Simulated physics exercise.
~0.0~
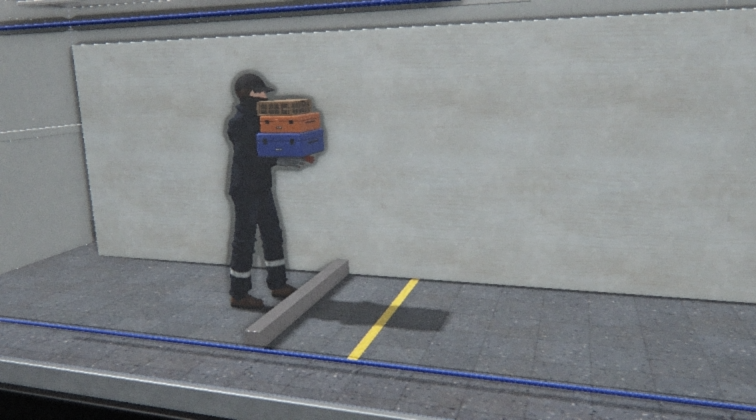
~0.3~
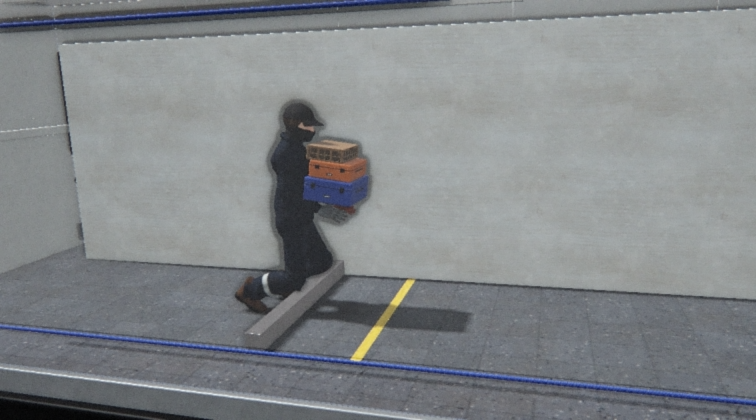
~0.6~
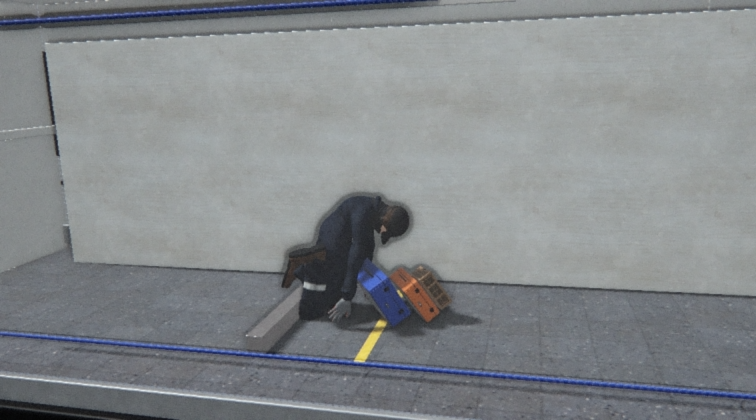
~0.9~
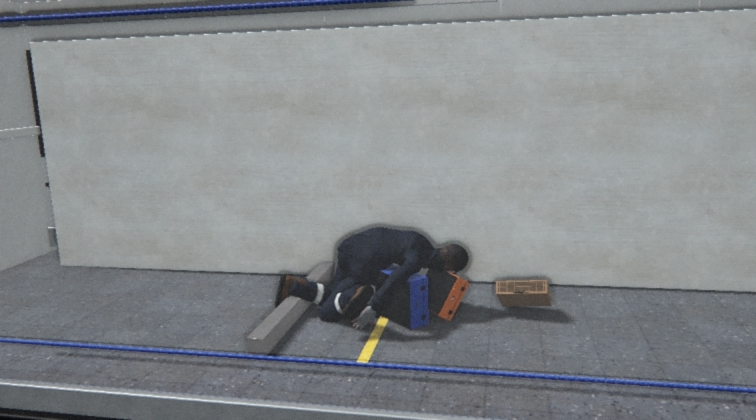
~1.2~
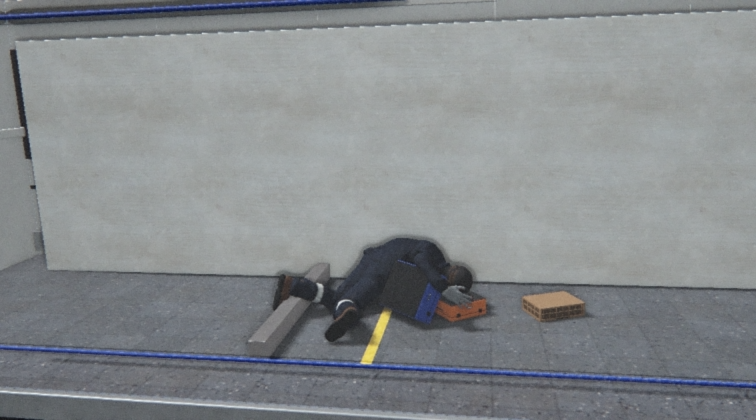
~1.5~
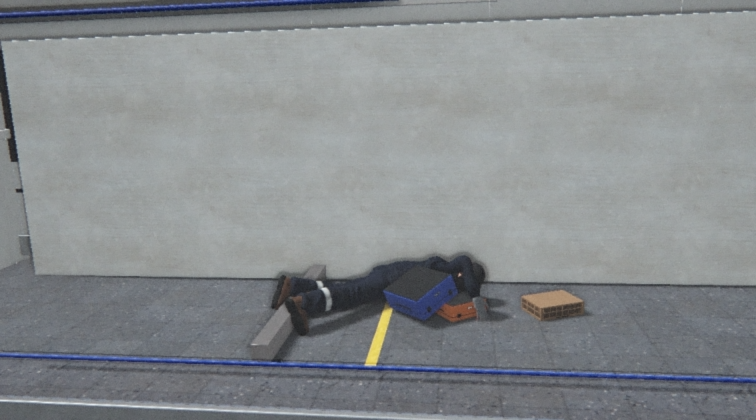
Dark-clothed figure carrying stacked boxes tripping over a low rail, collapsing rightward and ending face down, boxes beyond the yellow line.
